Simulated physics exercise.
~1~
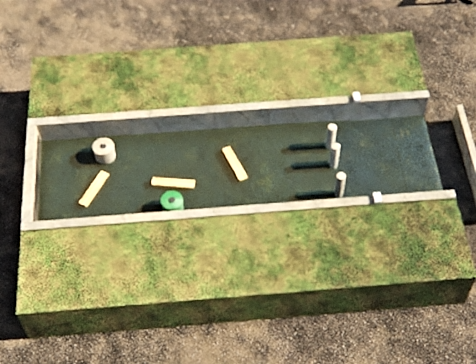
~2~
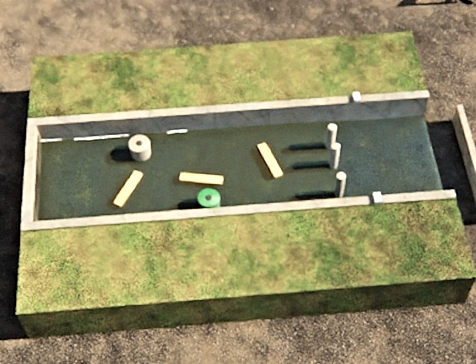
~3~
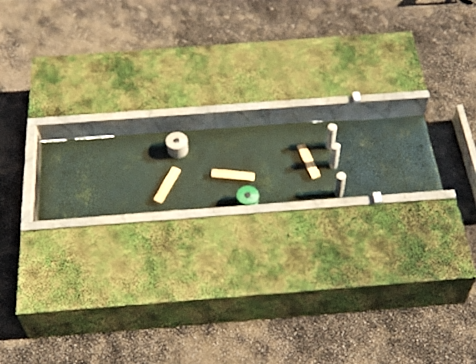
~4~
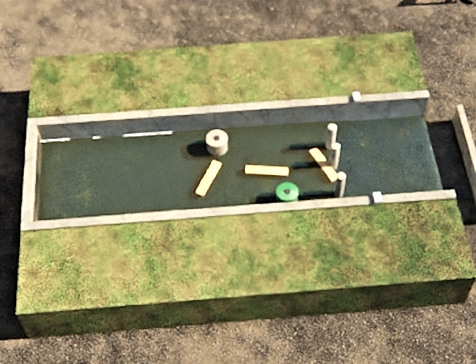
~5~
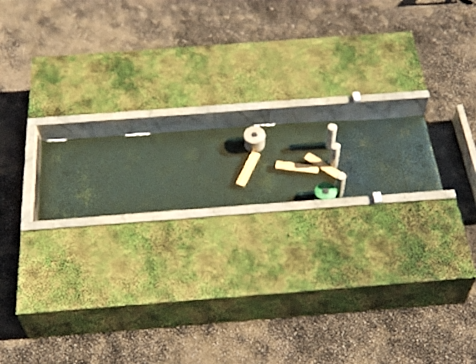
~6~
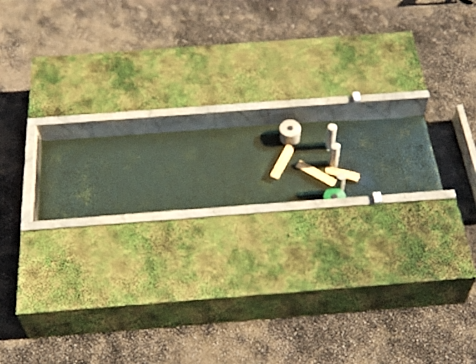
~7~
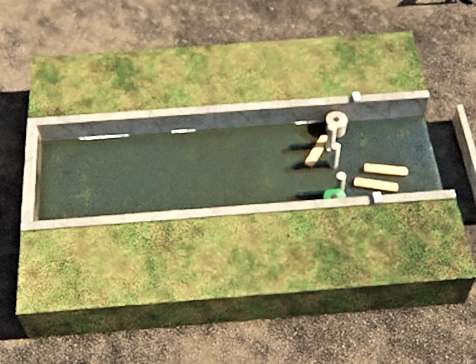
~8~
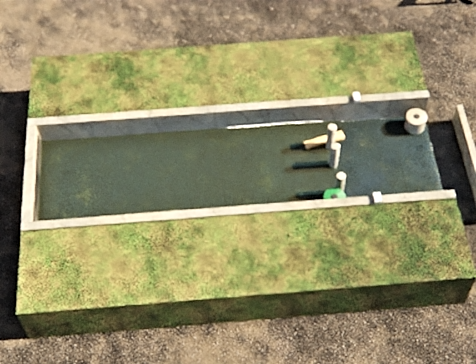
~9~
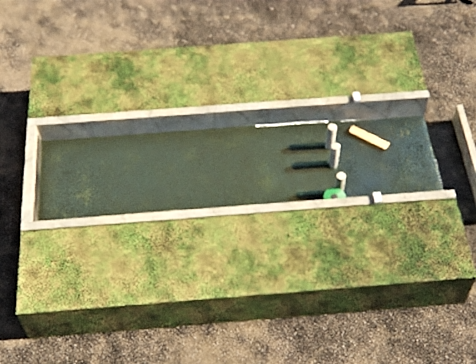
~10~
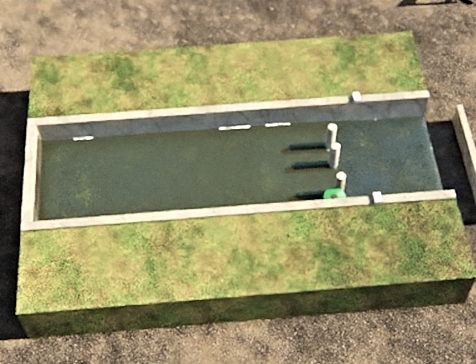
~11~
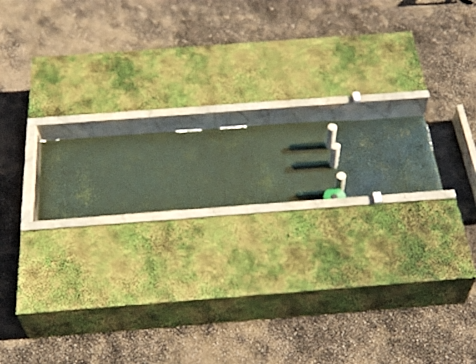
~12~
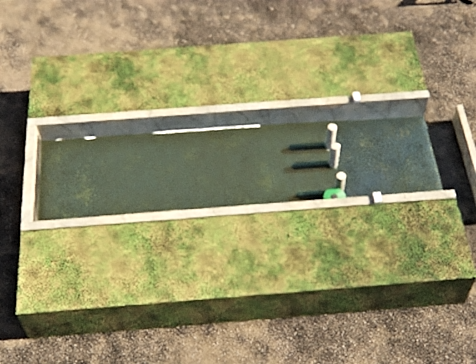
A straight, pale-walled channel of dark water runs between two grassy banks, seen from above at an angle, with three white posts standing near its right end. A white tub, a green tub and three yellow boards float at the left and drift steadily right. The boards reach the posts first, bunching and turning among them, while the green tub stops against the nearest post. The white tub slips past along the far wall and leaves at the right, as do the boards, the last after swinging round. The green tub stays held at the post, alone.
